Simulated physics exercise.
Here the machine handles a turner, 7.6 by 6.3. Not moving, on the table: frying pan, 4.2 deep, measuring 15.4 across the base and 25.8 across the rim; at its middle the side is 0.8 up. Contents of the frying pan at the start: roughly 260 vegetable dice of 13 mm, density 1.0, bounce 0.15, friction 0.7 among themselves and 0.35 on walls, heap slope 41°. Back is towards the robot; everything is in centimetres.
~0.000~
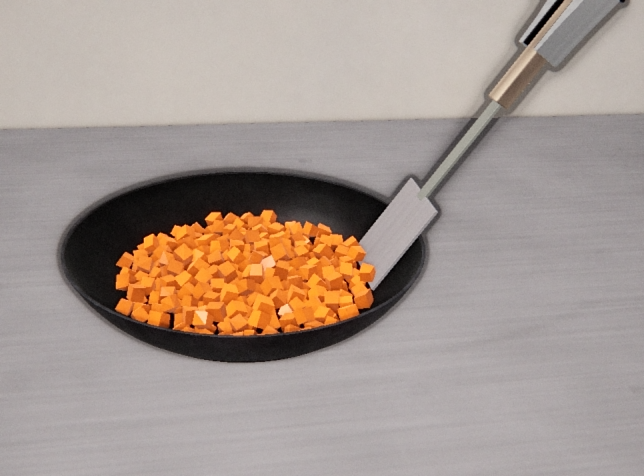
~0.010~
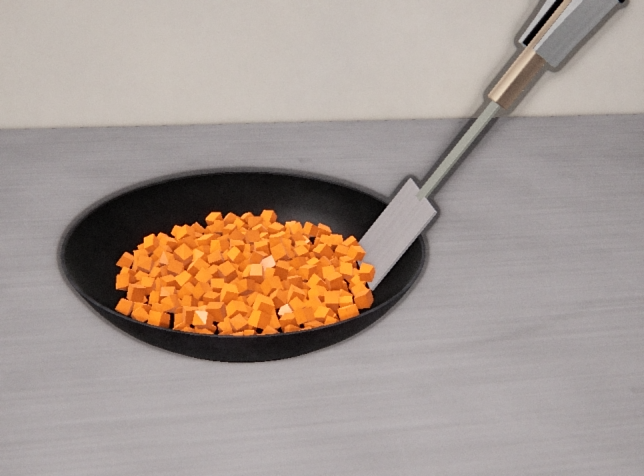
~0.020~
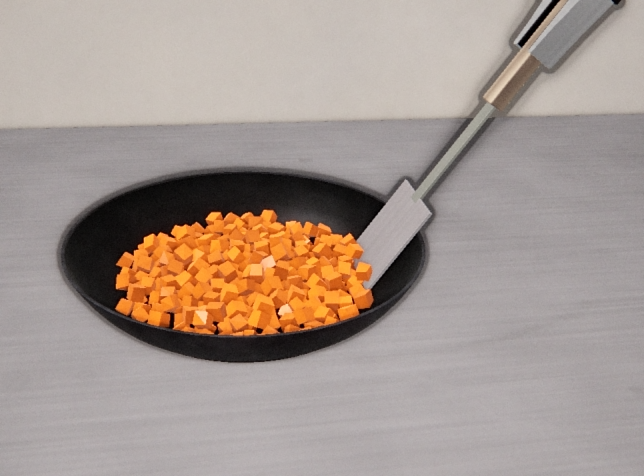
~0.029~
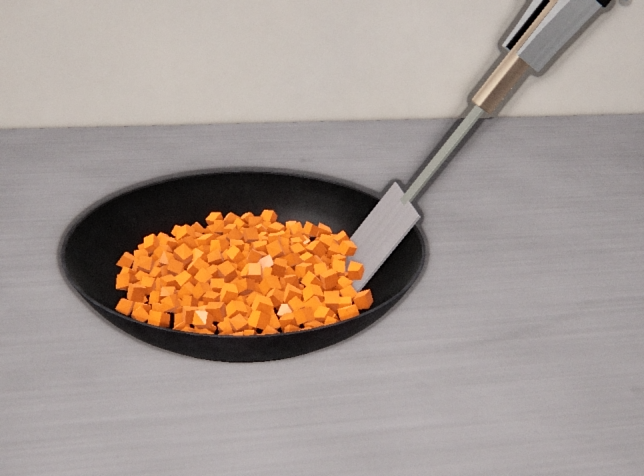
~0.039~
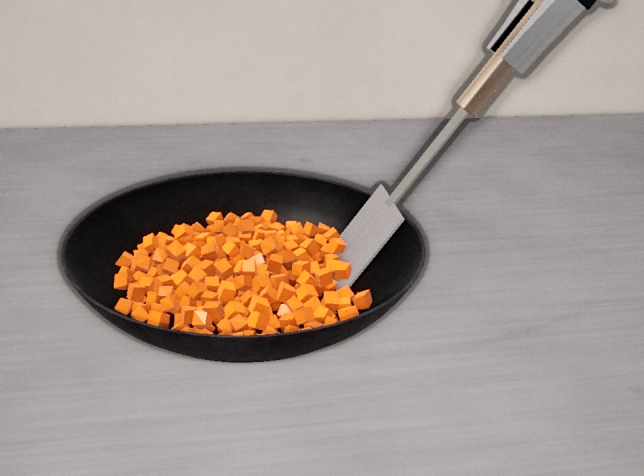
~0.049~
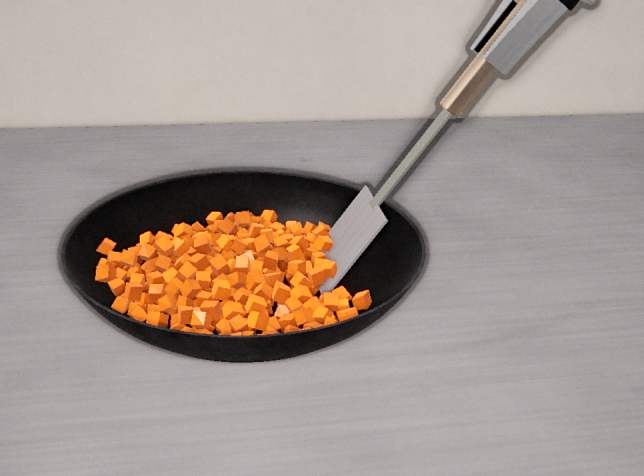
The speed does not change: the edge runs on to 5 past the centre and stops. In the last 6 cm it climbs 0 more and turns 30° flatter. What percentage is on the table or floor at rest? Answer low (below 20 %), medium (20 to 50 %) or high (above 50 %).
Low.
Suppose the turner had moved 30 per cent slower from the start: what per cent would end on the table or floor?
5 per cent, about.
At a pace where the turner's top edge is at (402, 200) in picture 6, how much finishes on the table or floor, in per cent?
Roughly 5 per cent.
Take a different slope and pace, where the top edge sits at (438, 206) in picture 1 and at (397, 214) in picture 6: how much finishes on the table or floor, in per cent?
Roughly 10 percent ends up there.
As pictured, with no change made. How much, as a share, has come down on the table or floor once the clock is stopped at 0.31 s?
Share at that moment: About 5 %.
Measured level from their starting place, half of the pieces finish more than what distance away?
Somewhere near 5 centimetres, I reckon.
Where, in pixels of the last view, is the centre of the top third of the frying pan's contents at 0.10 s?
I'd say close to (183, 252).
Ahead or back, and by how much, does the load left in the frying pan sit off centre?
The balance point is about 4.5 cm ahead.
By 0.07 s, sloping 54°, highest piece 6 above the table; 256 in the frying pan.
By 0.10 s, sloping 45°, highest piece 9 above the table; 252 in the frying pan, 4 on the blade or in flight.
By 0.31 s, sloping 25°, highest piece 8 above the table; 234 in the frying pan, 18 on the table or floor, 4 on the blade or in flight.
By 1.36 s, sloping 25°, highest piece 6 above the table; 234 in the frying pan, 22 on the table or floor.
Final count, 234 in the frying pan, 22 on the table or floor. That is 9 % on the table or floor.
